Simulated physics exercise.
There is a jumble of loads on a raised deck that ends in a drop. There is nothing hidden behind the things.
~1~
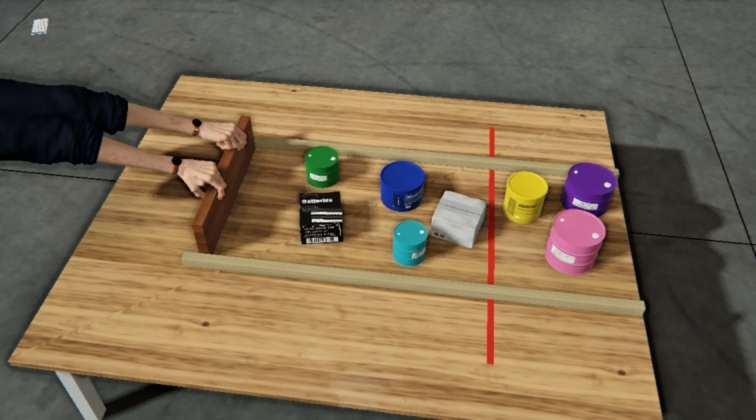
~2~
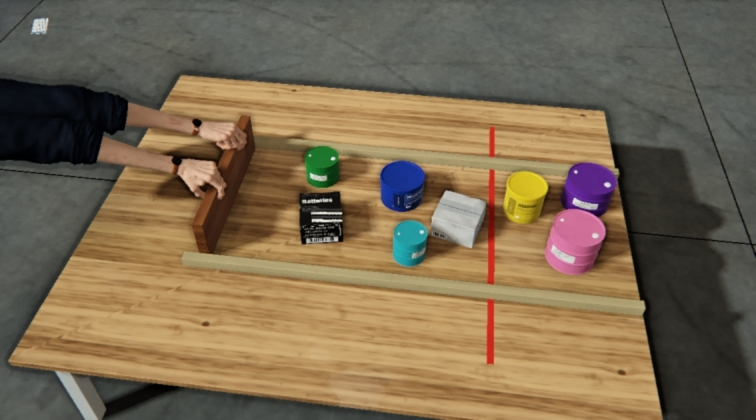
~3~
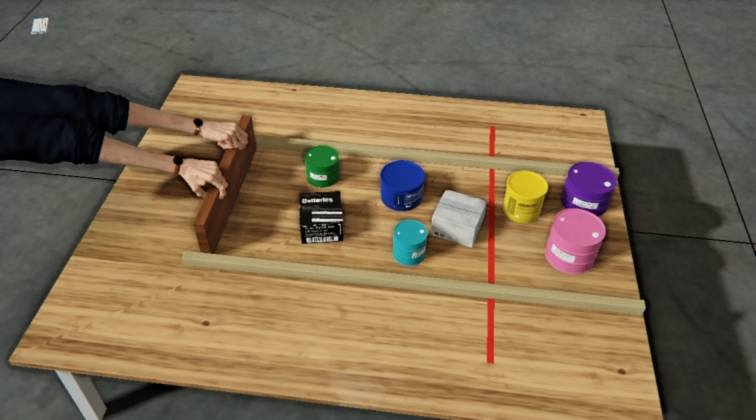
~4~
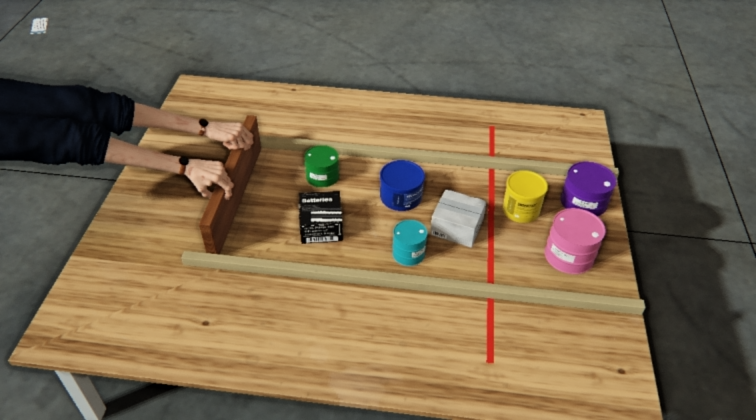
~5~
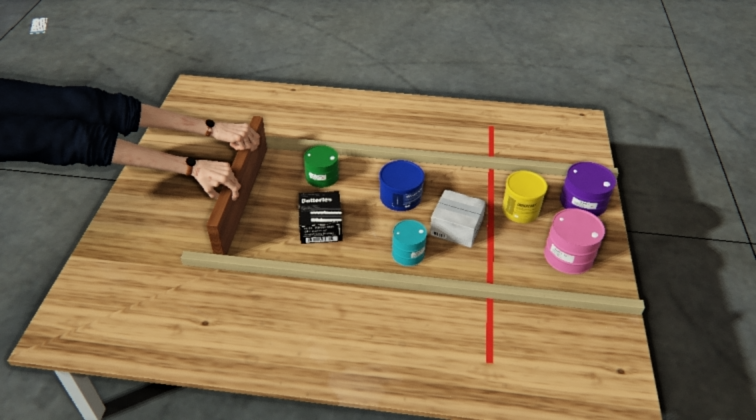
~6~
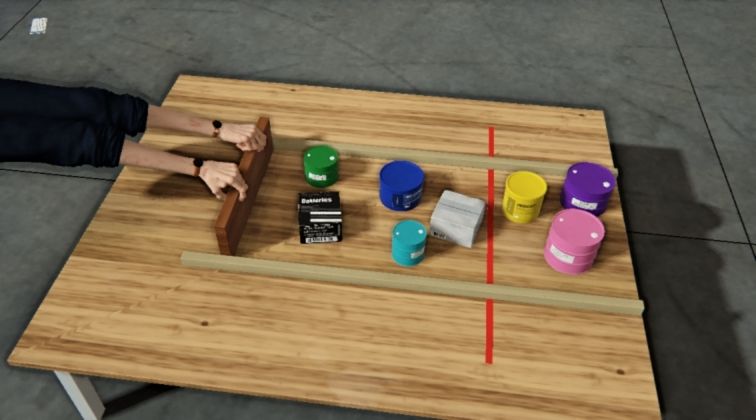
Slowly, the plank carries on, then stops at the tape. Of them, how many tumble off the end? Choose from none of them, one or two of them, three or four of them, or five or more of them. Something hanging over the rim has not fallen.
None of them do.
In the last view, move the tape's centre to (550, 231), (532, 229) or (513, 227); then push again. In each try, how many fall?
Taken one after another, the numbers are 2, 1 and 0.
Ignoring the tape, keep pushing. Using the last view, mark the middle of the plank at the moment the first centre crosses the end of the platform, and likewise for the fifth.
(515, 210), later (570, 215).
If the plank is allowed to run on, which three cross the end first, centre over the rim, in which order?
Pink canister, purple canister, white box.
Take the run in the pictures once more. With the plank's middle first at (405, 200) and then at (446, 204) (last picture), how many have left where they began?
I get 5 at the one place and 5 at the other.
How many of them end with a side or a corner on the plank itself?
Contact count: 3.
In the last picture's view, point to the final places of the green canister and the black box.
Taking them in turn, first comes (509, 178), then (513, 240).
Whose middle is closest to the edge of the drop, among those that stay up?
The pink canister ends up foremost.
Soon after, none off yet; purple canister at rest near (587, 190); pink canister at rest near (573, 242); yellow pail at rest near (523, 198).
In the end, the number that fall off is zero.
